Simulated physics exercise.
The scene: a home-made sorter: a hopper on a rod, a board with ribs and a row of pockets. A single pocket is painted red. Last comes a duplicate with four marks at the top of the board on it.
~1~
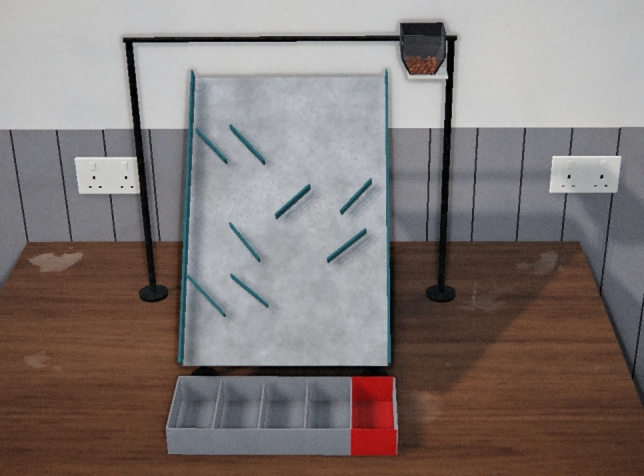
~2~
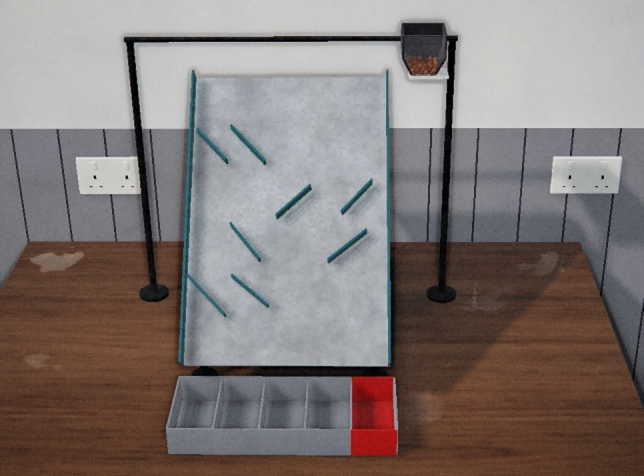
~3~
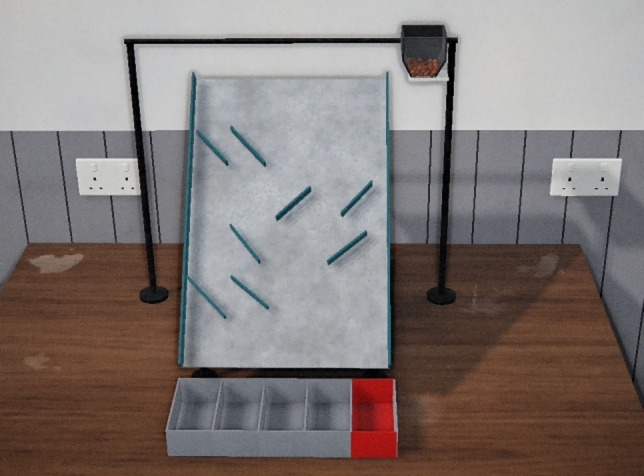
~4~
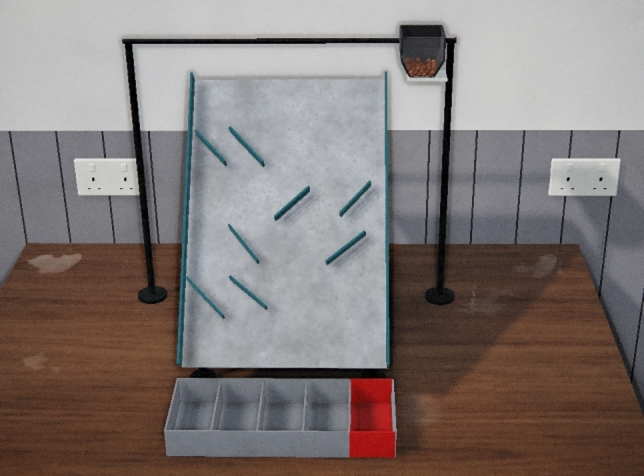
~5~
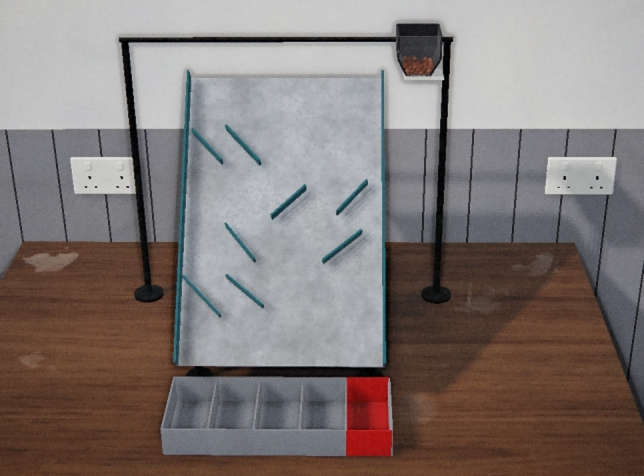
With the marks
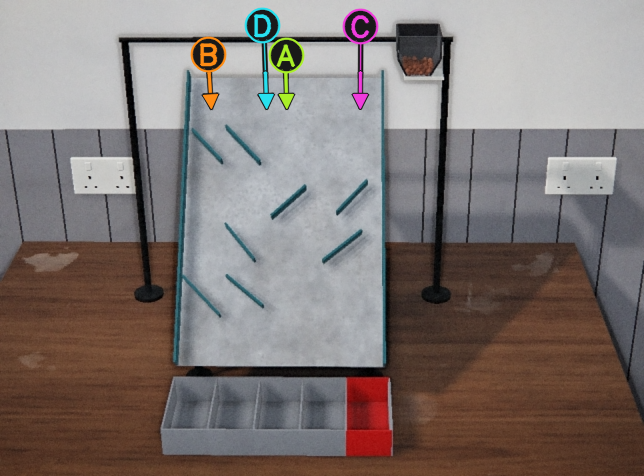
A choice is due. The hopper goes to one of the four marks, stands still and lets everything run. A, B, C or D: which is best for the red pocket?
The best mark is C.
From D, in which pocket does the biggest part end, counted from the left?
It is the third one.
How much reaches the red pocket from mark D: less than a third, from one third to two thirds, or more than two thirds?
Mark D gives less than a third.
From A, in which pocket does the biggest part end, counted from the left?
The third.
On the marked copy, mark A meets the board at (286, 103); mark B meets the board at (211, 103); mark C meets the board at (360, 103); mark D meets the board at (266, 103).
If A is chosen, only a few in the red pocket, all but a few in other pockets, a small share outside the box.
If B is chosen, only a few in the red pocket, all but a few in other pockets, only a few held on the board, a small share outside the box.
If C is chosen, close to a third in the red pocket, close to two thirds in other pockets.
If D is chosen, only a few in the red pocket, all but a few in other pockets.
